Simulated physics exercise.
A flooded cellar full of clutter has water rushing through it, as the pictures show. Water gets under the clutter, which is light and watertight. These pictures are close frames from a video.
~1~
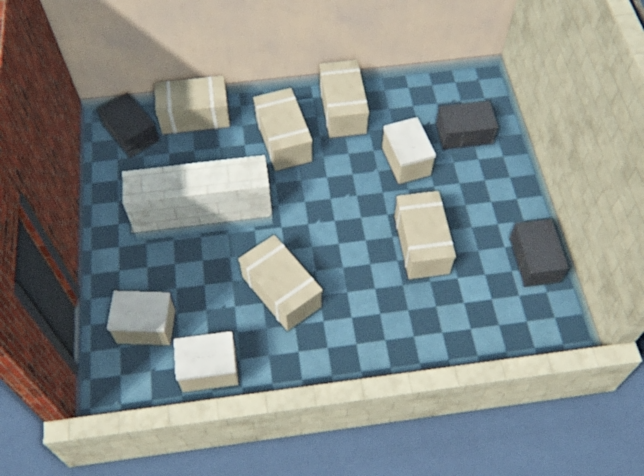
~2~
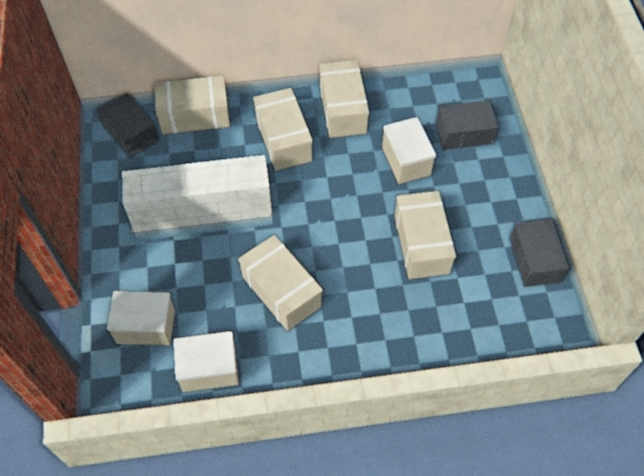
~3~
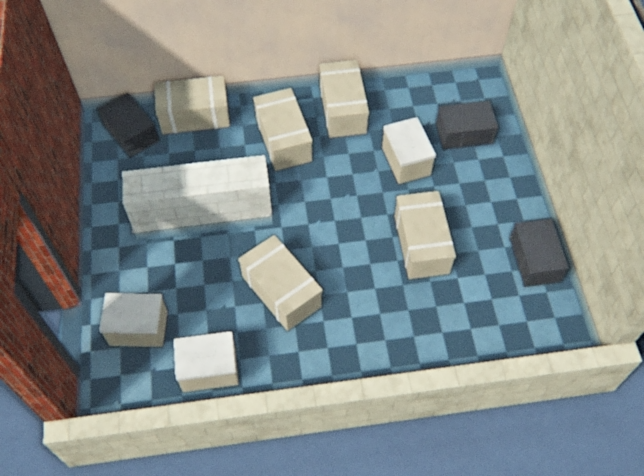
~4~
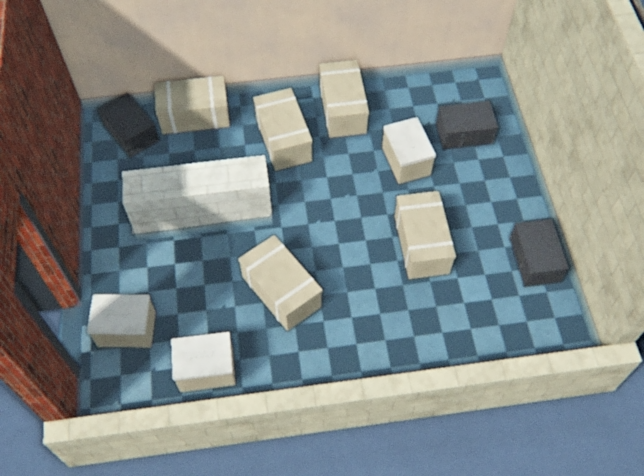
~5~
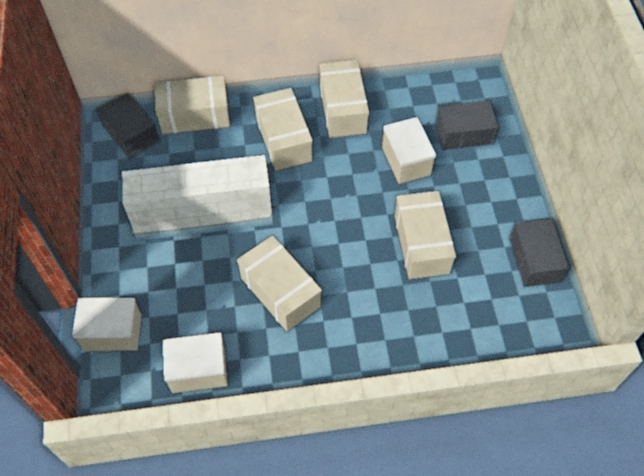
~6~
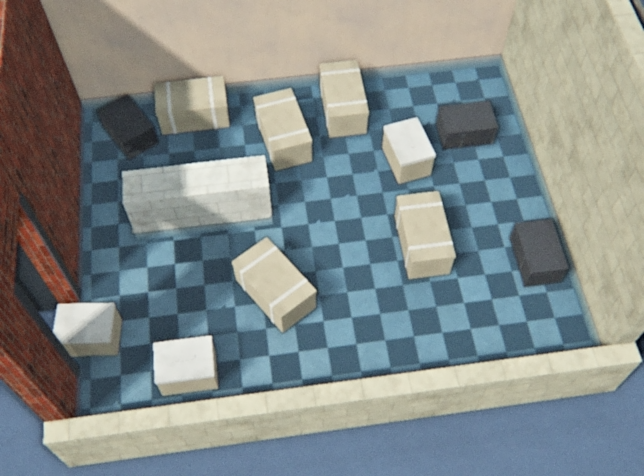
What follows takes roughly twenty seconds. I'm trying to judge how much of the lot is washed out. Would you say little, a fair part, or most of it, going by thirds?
I'd say little - under a third.
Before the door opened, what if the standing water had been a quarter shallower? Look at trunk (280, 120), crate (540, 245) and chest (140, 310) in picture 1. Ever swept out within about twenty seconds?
In the order given: Never lost, never lost and lost.
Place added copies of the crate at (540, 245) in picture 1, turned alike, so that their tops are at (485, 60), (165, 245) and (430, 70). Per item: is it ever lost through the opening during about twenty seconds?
Here's how it goes, in order: Does not get out, then gets out, then does not get out.
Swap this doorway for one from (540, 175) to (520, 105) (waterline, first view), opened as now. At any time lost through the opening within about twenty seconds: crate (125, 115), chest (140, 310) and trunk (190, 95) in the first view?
The three read no escape, no escape and no escape, in that order.
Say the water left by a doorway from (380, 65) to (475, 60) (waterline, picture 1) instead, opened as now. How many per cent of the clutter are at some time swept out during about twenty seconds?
About 60 per cent.
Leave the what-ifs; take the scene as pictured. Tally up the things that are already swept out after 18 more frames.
2.
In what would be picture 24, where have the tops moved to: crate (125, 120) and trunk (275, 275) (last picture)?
First near (107, 143), second near (148, 305).
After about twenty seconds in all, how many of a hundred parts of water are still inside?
Roughly 66 percent.
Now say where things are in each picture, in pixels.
A chest at (138, 310), afloat; a chest at (204, 355), afloat; 0 of 11 have shifted, in the first picture.
A chest at (138, 310) floats; a chest at (204, 355), afloat; 0 of 11 have shifted, in the second picture.
A chest at (131, 312) floats, close to its start; a chest at (204, 355) floats; 1 of 11 have shifted, in the third picture.
A chest at (118, 313), afloat, close to its start; a chest at (202, 355) floats; 1 of 11 have shifted, in the fourth picture.
A chest at (104, 317), afloat, a stride from its start; a chest at (193, 356), afloat, close to its start; 2 of 11 have shifted, in the fifth picture.
A chest at (83, 322), afloat, a stride from its start; a chest at (183, 359) floats, close to its start; 3 of 11 have shifted, in the sixth picture.
A moment on, 1 of 11 are out; 10 afloat.
Next, 2 of 11 are out; 9 afloat.
Later, 3 of 11 are out; 8 afloat.
In the end, 3 of 11 are out; 8 afloat.
